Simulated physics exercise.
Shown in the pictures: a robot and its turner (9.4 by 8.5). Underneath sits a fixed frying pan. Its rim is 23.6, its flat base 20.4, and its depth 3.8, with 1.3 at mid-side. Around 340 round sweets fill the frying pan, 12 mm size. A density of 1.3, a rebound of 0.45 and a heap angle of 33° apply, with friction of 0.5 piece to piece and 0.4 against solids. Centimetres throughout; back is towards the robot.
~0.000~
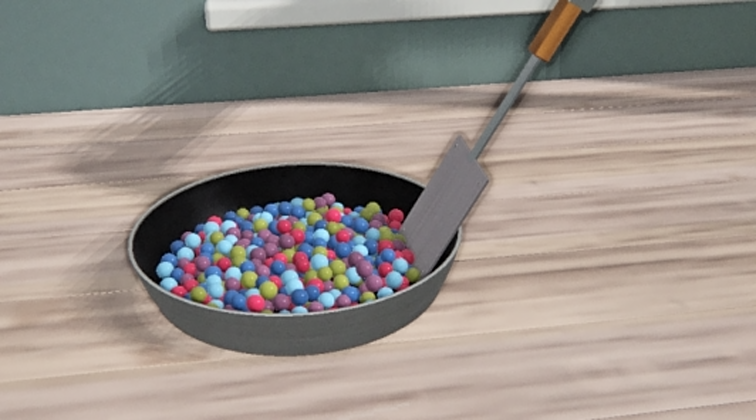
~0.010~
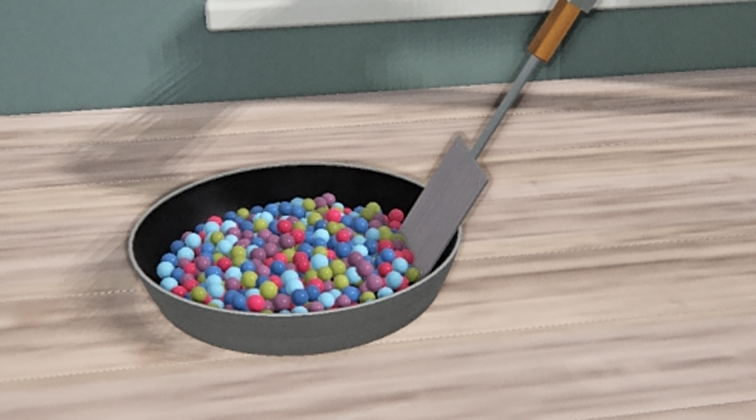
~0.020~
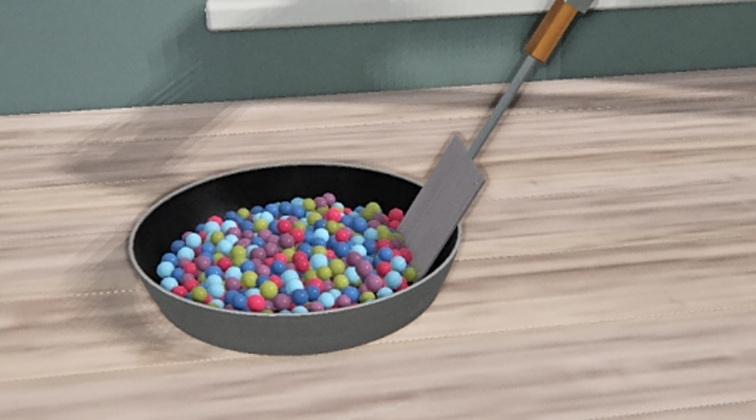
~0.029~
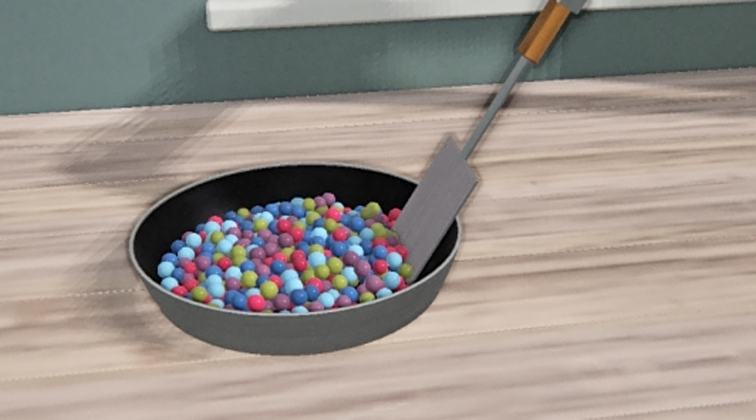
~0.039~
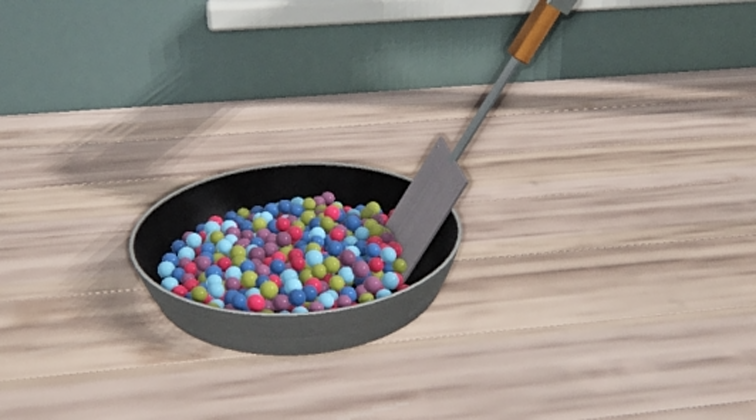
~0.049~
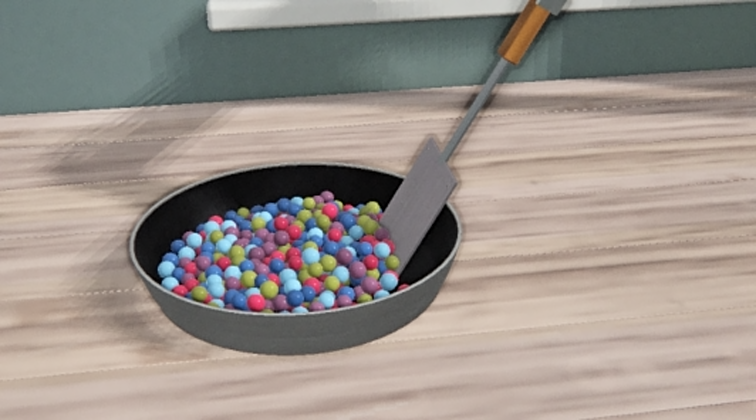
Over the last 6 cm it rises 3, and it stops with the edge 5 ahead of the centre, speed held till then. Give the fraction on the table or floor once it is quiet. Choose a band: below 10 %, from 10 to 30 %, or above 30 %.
Below 10 %.
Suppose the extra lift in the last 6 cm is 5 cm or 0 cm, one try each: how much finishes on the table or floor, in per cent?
Result: Approx. 10 % and 5 %, one try each.
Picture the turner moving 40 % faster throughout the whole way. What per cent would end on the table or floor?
Estimated share: Some 15 %.
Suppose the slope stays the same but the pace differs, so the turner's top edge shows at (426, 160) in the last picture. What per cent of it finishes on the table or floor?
20 %.
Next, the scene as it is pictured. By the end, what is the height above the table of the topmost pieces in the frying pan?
Top of the heap: Roughly 4.5 cm above the table top.
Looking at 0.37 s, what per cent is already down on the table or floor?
I'd say close to 5 in a hundred.
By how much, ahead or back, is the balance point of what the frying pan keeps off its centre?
It sits some 4.0 centimetres ahead of centre.
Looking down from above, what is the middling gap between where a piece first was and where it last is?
It comes out at about 3 cm.
After 0.10 s, sloping 59°, highest piece 5 above the table; 338 in the frying pan.
After 0.15 s, sloping 59°, highest piece 7 above the table; 338 in the frying pan.
After 0.37 s, sloping 59°, highest piece 5 above the table; 315 in the frying pan, 22 on the table or floor, 1 on the blade or in flight.
After 1.42 s, sloping 59°, highest piece 4 above the table; 315 in the frying pan, 23 on the table or floor.
In the end, 315 in the frying pan, 23 on the table or floor. That is 7 % on the table or floor.
